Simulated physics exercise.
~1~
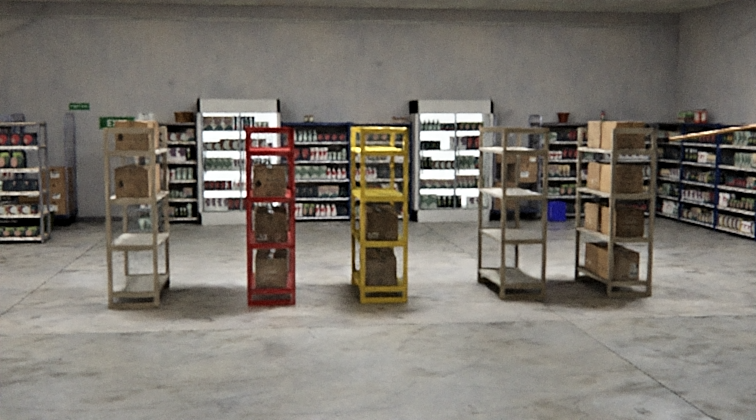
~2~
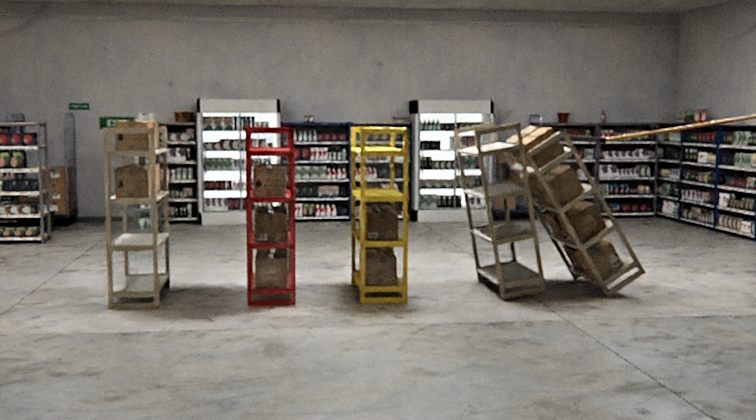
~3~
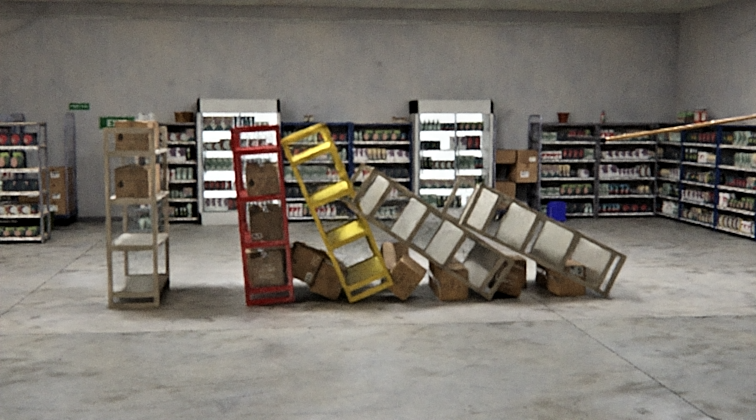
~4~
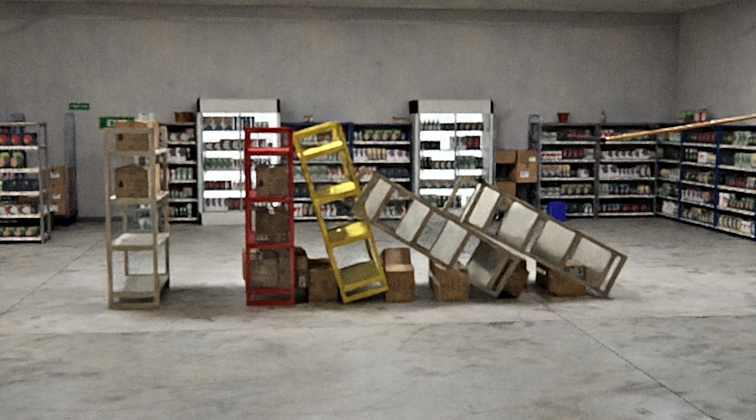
Shelving units in a storeroom toppling leftward from the right end, spilling cartons, the yellow one left leaning, red and leftmost upright.
